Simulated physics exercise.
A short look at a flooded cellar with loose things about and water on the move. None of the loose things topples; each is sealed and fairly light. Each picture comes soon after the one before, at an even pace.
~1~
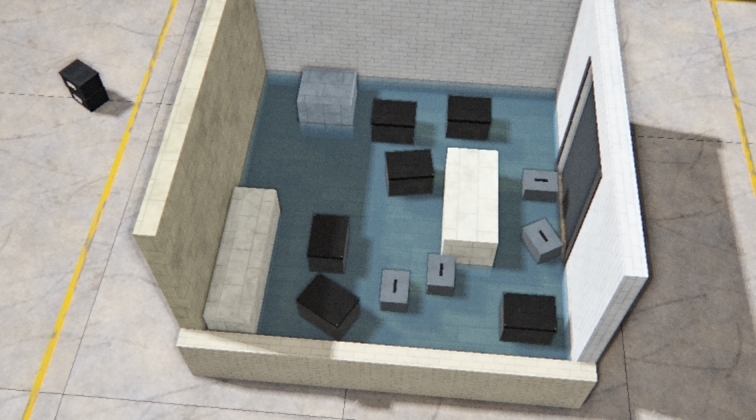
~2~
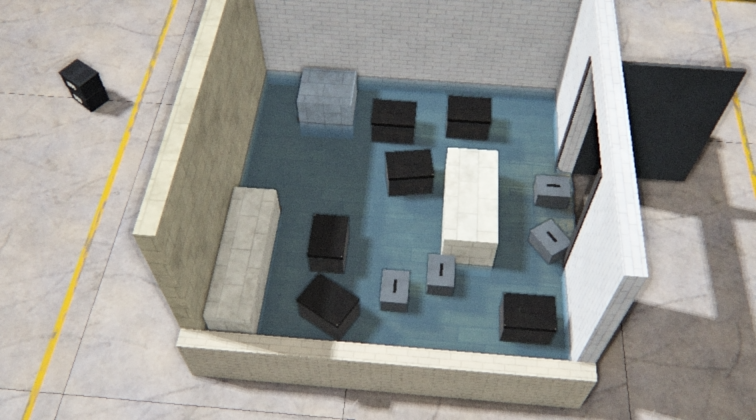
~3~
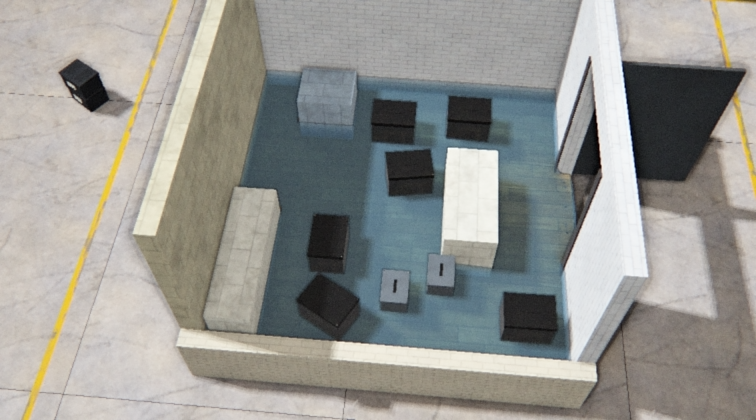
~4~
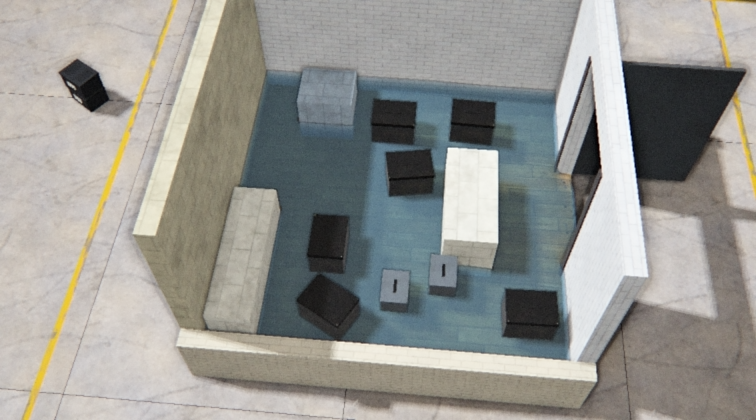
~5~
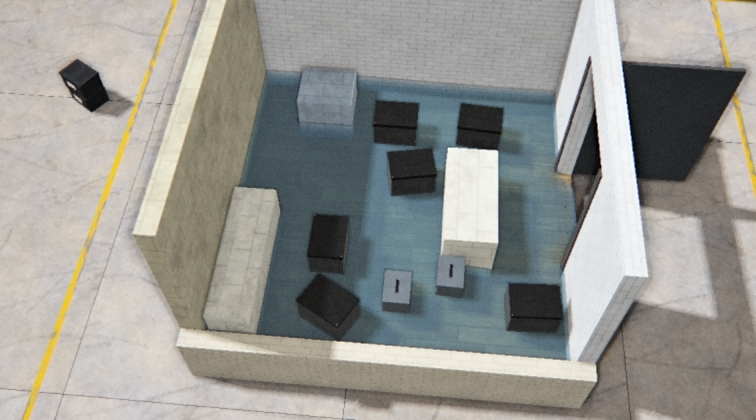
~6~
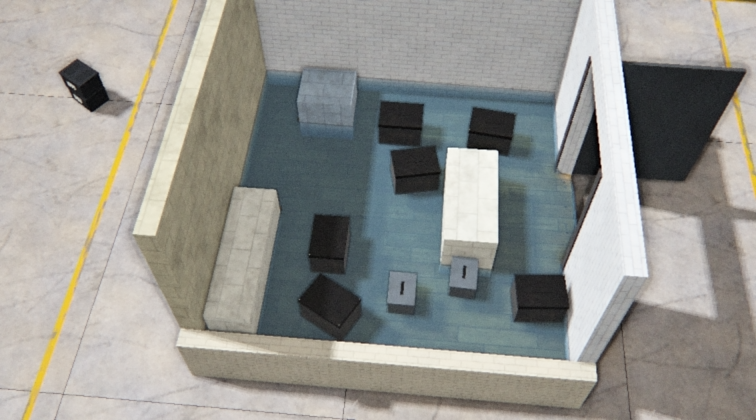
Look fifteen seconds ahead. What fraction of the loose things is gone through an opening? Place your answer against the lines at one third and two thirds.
It sits at or past the two-thirds line.
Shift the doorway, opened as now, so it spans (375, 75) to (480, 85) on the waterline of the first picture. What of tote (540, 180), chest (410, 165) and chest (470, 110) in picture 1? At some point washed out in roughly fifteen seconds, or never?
Result by object, in the order asked: Flushed / flushed / flushed.
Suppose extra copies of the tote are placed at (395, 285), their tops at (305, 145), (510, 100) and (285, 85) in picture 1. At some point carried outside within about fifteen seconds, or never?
Remains, exits, remains.
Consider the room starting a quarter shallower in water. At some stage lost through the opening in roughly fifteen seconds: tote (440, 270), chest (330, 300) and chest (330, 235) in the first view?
Item by item: Exits, retained and retained.
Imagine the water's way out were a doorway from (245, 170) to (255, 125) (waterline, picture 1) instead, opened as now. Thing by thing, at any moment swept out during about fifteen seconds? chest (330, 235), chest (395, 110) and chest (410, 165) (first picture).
One after the other: Through, carried outside, yes.
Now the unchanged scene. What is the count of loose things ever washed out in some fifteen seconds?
8 in all.
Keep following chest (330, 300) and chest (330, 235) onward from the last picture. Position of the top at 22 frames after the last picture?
Estimate: (452, 318), then (404, 271).
A moment on, 2 of 10 are out; 8 afloat.
Next, 5 of 10 are out; 5 afloat.
Later, 8 of 10 are out; 2 afloat.
In the end, 8 of 10 are out; 2 afloat.
